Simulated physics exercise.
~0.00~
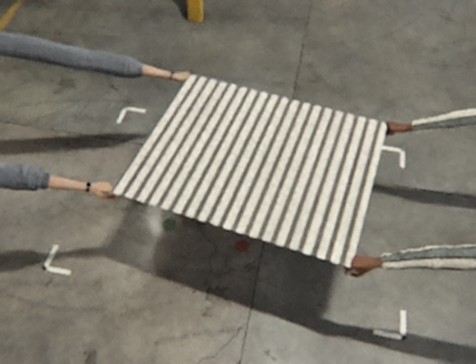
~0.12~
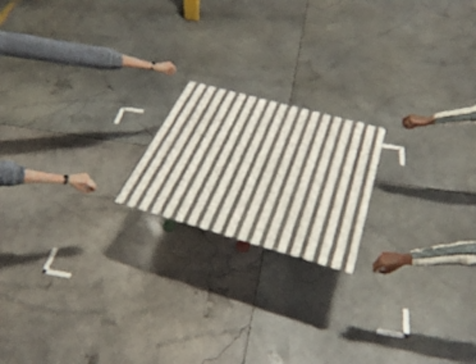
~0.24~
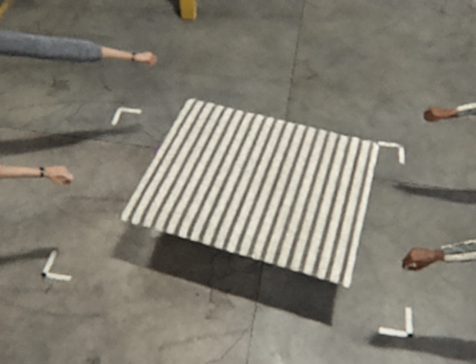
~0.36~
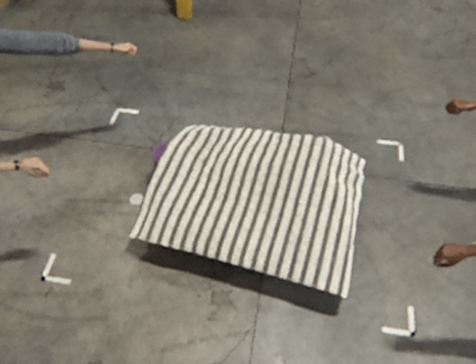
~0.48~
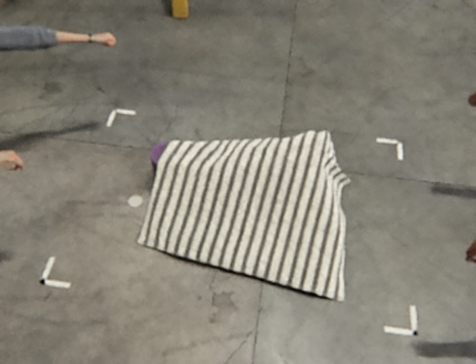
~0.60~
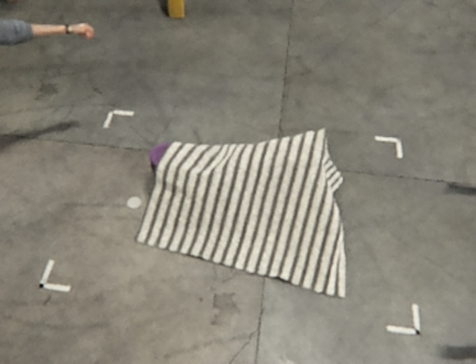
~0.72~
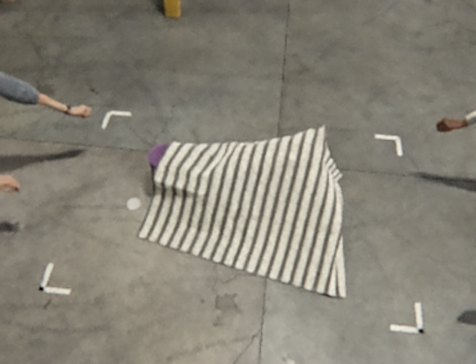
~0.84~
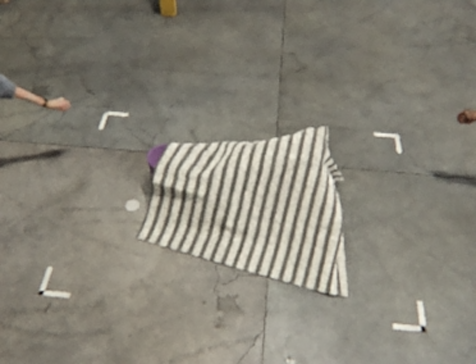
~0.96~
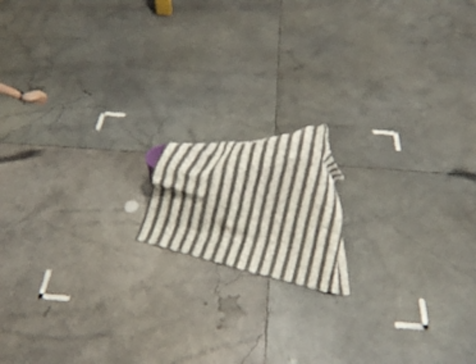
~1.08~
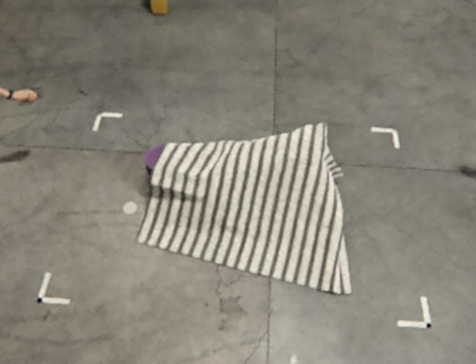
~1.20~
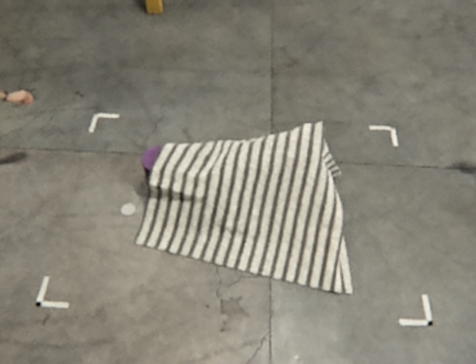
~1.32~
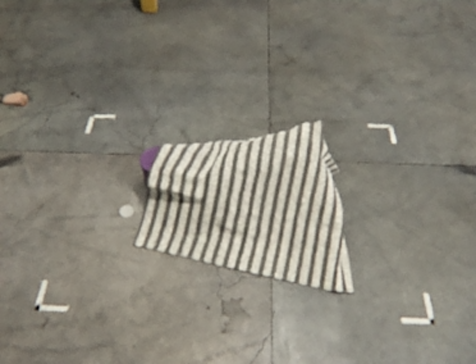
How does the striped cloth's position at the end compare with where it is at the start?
At the start the cloth is stretched flat in the air between four hands. By the end it lies lower, draped unevenly over things on the concrete floor with its folds hanging down.
A striped cloth held by four hands is released and drops, draping over objects below.
